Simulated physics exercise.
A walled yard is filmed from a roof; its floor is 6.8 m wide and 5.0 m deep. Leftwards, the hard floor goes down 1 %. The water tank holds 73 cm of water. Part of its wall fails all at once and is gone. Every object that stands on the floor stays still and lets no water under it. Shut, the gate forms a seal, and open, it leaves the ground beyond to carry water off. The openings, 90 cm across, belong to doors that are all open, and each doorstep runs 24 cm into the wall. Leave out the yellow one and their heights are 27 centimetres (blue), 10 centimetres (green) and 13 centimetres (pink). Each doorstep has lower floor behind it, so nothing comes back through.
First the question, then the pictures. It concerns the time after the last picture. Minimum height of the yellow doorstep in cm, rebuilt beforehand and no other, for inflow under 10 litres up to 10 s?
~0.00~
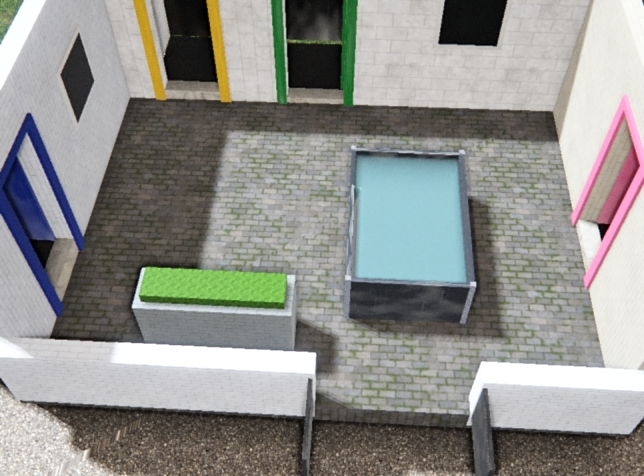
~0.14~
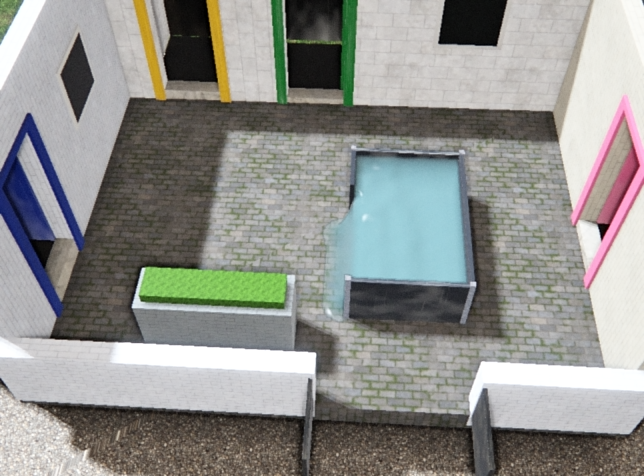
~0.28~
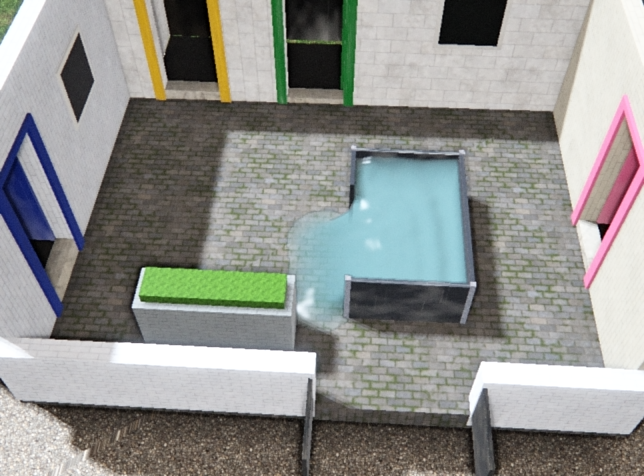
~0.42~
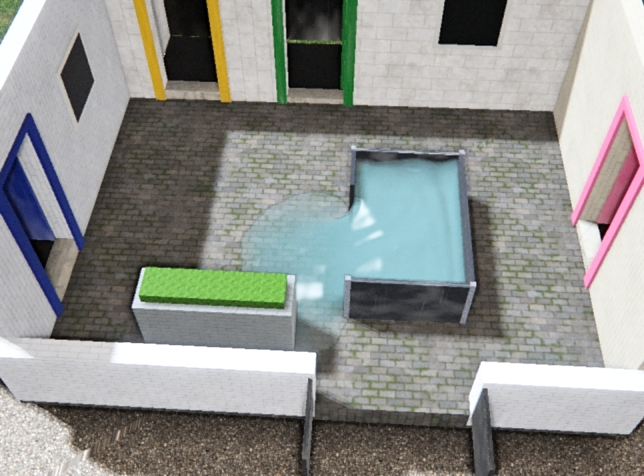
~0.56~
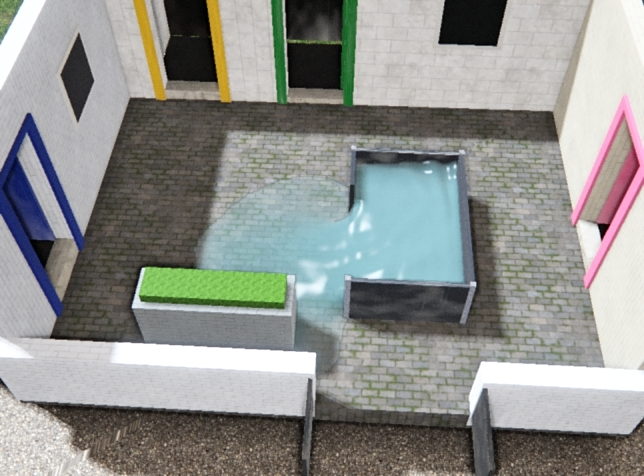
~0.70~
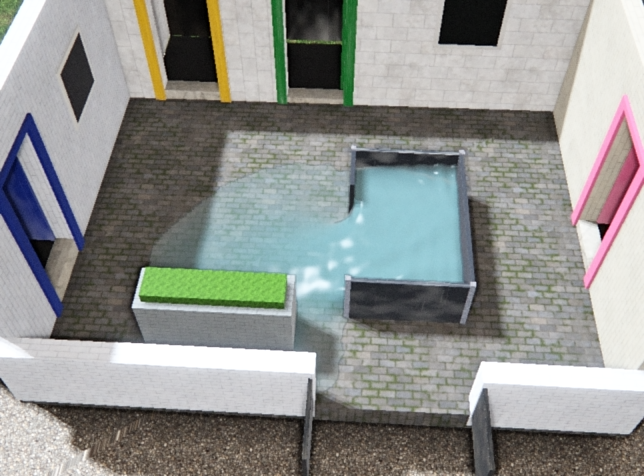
19 cm.
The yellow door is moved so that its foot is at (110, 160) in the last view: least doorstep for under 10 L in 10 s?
Minimum: About 15 cm.
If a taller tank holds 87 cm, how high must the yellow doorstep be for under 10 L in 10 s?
Then around 22 centimetres.
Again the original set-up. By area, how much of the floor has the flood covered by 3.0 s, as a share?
Some 45 per cent is wet.
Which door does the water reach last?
Final door: Pink.
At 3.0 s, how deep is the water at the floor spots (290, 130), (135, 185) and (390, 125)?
Around 0 cm, 14 cm and 0 cm.
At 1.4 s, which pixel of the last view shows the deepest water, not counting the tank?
Check close to (68, 287).
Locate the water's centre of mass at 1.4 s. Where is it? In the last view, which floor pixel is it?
Centre of the water: Approx. (311, 258) px.
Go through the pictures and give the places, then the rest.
The water tank at (408, 216) is whole and still, 73 cm deep; the yellow door at (185, 48) is dry, in the first picture.
Water pours out at (351, 257) and has run 0.3 m, to (329, 233); about 10 cm deep outside, 73 cm at the back, in the second picture.
Water pours out at (351, 257) and has run 0.8 m, to (293, 242); about 13 cm deep outside, 68 cm at the back, in the third picture.
The gap is at (351, 258), the front 1.4 m out at a hidden place; the back of the water tank holds 63 cm, in the fourth picture.
The front is at a hidden place, 2.0 m from the gap at (351, 259); 4.2 m2 of floor is wet, 61 cm left at the back, in the fifth picture.
The front is at a hidden place, 2.6 m from the gap at (351, 259); 5.6 m2 of floor is wet, 56 cm left at the back; the yellow door at (185, 48), 4.2 m from the gap, is still 2.0 m from the nearest water, in the sixth picture.
After 1.4 s water covers 35 % of the floor, deepest (44 cm) near (68, 287); it has not reached the yellow door.
After 3.0 s water covers 45 % of the floor, deepest (33 cm) near (129, 102); 17 cm at the yellow door, 0 litres in over its 17 cm doorstep.
After 10.0 s water covers 95 % of the floor, deepest (11 cm) near (466, 259); 9 cm at the yellow door, 17 litres in over its 17 cm doorstep.
At the yellow door as built, the water arrived by 2.3 s and peaked near 23 cm at 3.6 s.
Run again over the same 10 s with other heights there, 30 litres in over 15 cm, 5 litres over 20.5 cm. The limit of 10 litres is kept from about 19 cm up.
